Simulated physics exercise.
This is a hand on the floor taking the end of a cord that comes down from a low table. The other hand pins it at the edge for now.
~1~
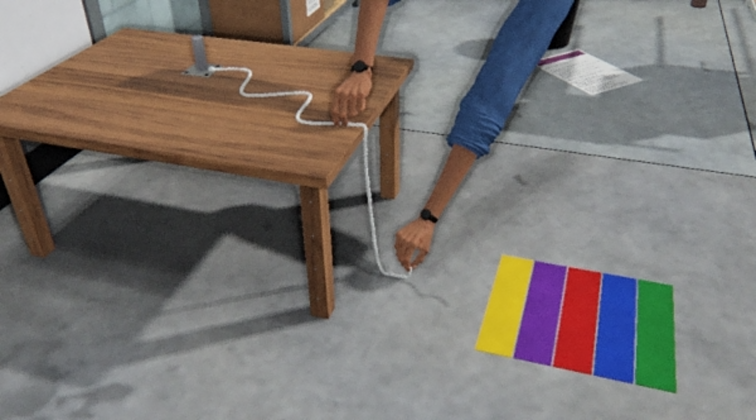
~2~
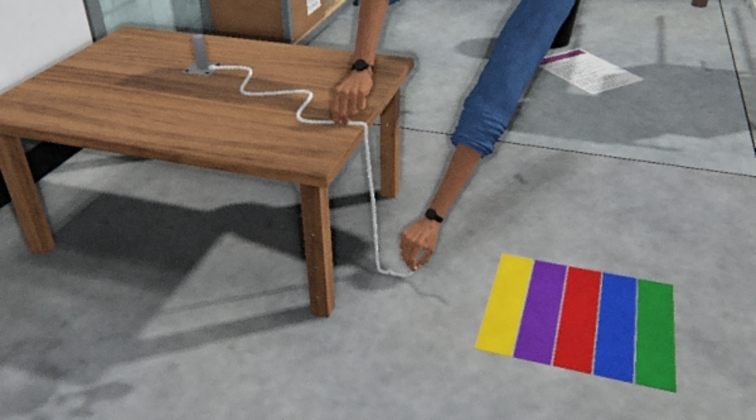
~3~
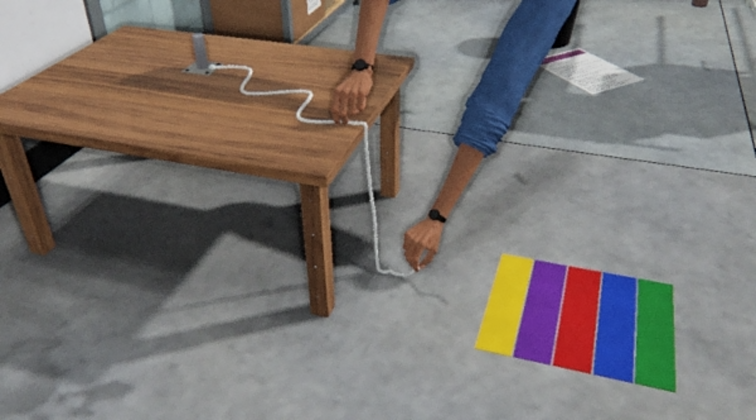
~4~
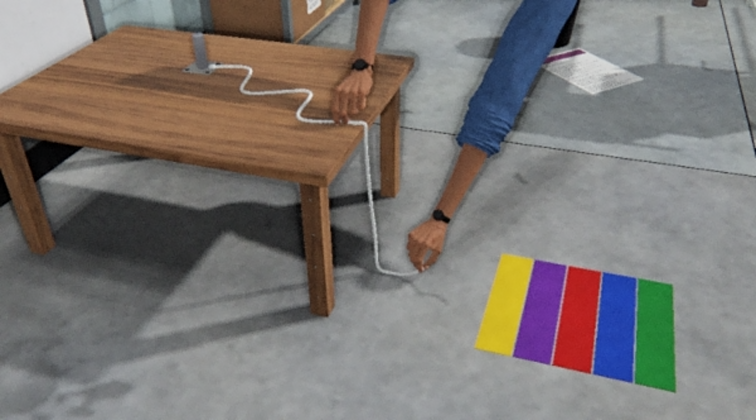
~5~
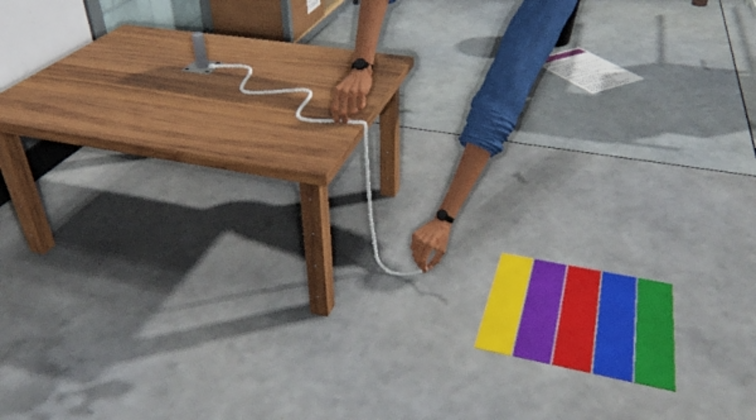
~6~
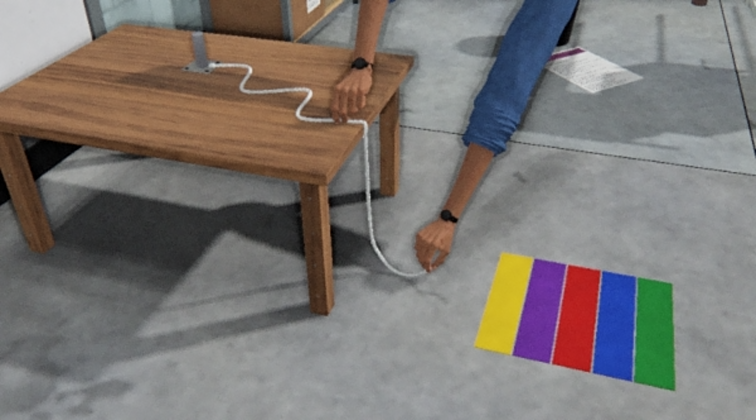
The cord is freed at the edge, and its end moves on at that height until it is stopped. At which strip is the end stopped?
The end stops over the blue strip.
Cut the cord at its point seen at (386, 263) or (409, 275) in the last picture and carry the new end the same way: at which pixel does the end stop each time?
The places are (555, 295) and (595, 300).
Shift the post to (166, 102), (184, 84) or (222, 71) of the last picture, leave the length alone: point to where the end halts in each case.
About (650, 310), (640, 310) and (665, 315).
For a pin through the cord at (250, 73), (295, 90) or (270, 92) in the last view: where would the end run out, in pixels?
Try by try, around (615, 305), (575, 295) and (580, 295).
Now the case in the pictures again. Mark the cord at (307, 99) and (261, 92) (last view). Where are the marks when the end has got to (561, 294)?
At (360, 106), then (302, 91).
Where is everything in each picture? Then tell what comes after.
End (410, 268); yellow (498, 334); purple (536, 342); red (575, 350); blue (614, 358); green (656, 367), in the first frame.
End (416, 267); cord through (243, 68) (256, 94) (306, 103) (344, 122) (371, 182) (377, 252), in the second frame.
End (419, 268), in the third frame.
End (423, 268); cord through (243, 67) (256, 94) (306, 103) (344, 122) (369, 182) (376, 251), in the fourth frame.
End (427, 268), in the fifth frame.
End (431, 269); cord through (243, 66) (256, 92) (306, 101) (343, 121) (367, 180) (376, 250), in the sixth frame.
A little later, end near (561, 294); over purple.
Next, end near (604, 302); over blue.
When it is tight, end near (629, 307); over blue. It gets as far as the blue strip.
